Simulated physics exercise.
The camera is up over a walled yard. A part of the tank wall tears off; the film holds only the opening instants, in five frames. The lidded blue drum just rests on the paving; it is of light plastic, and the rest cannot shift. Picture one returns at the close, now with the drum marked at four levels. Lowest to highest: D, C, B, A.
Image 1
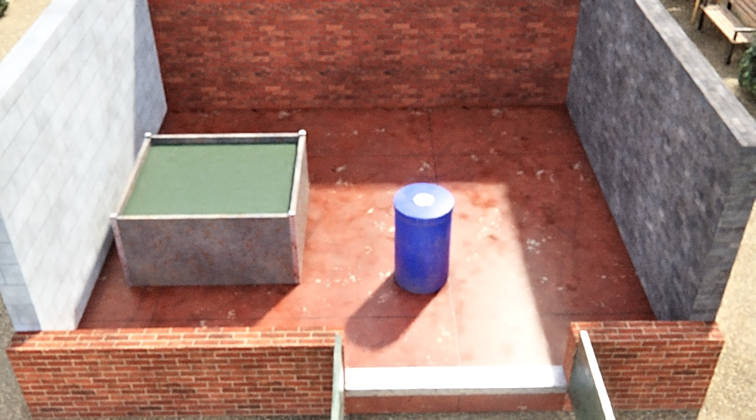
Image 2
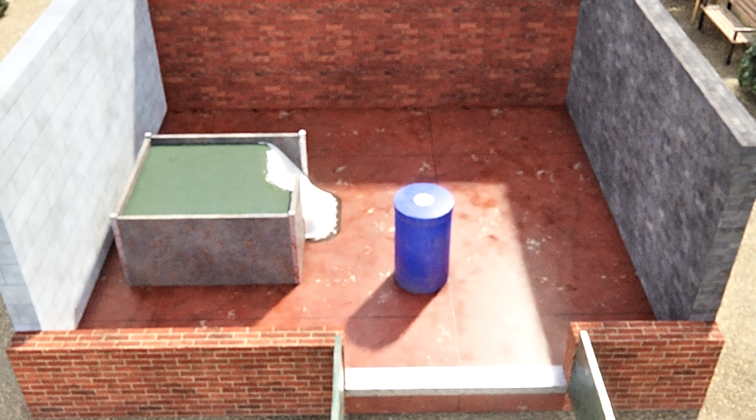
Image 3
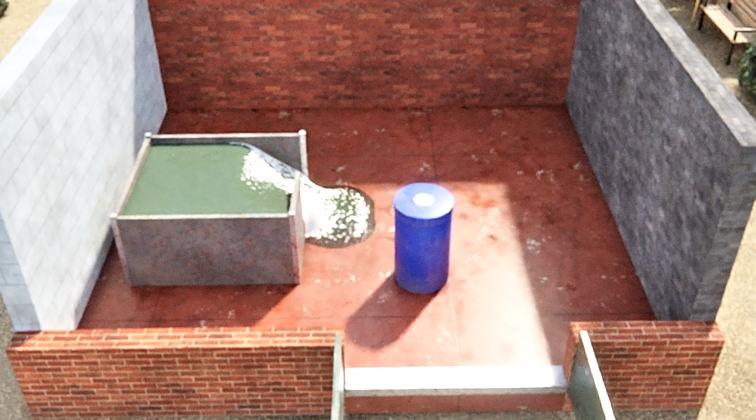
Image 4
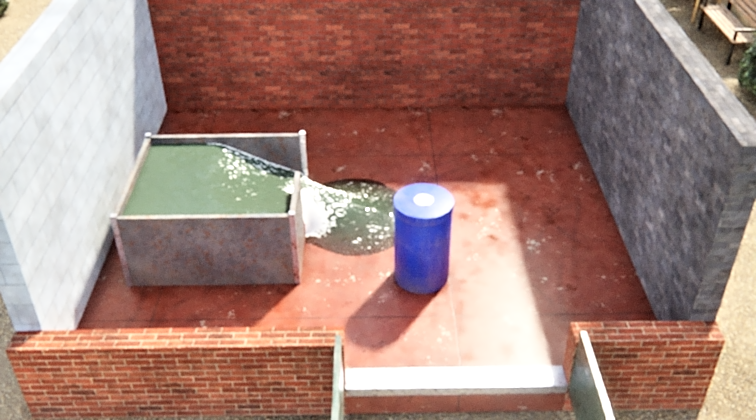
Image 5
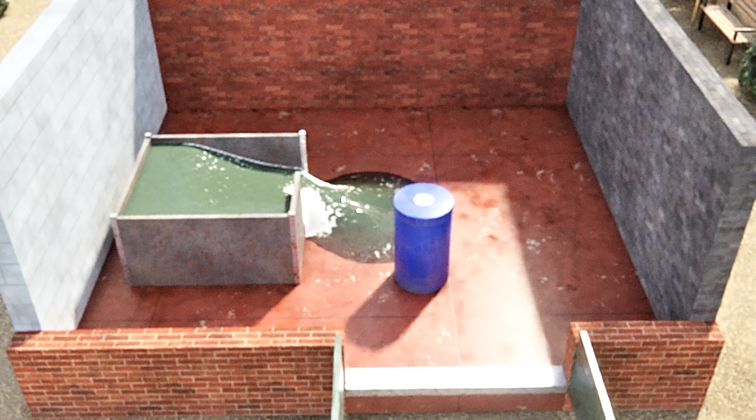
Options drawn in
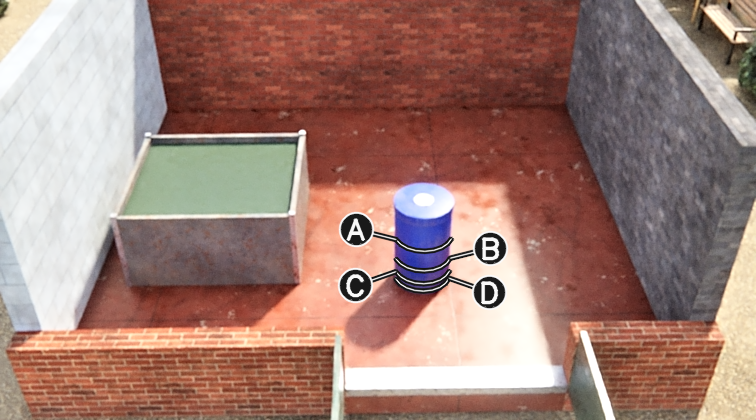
Green water pours from the right side of a full, grey-walled tank at the left of a walled yard, seen from a fixed, raised viewpoint. A blue drum stands upright and still near the middle of the red floor, between a white wall at left and a dark grey one at right, with brick behind. The water foams white, then spreads rightward in a rounded, darkening pool that reaches the drum.
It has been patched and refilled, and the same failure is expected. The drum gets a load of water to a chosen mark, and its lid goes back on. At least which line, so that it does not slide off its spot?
C.
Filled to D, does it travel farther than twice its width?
No, it does not.
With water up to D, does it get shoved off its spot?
Yes, it does.
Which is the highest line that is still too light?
That is line D.
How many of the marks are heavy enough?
Three.
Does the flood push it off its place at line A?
No.
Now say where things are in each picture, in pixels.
Lid of the blue drum at (424, 201); tank full, its middle at (216, 179); open gate at (457, 328), in the first frame.
In the second frame, 1 % of the ground under water, its edge towards the drum at (332, 227).
In the third frame, 3 % of the ground under water, its edge towards the drum at (349, 242).
In the fourth frame, 5 % of the ground under water, its edge towards the drum at (373, 249).
Lid of the blue drum at (424, 201); 8 % of the ground under water, its edge towards the drum at (414, 248), in the fifth frame.
In white, A at (424, 251); B at (424, 270); C at (423, 283); D at (423, 291); from the bottom up D, C, B, A.
With A, it does not move.
With B, it does not move.
With C, it does not move.
With D, it is pushed about half its own width away.
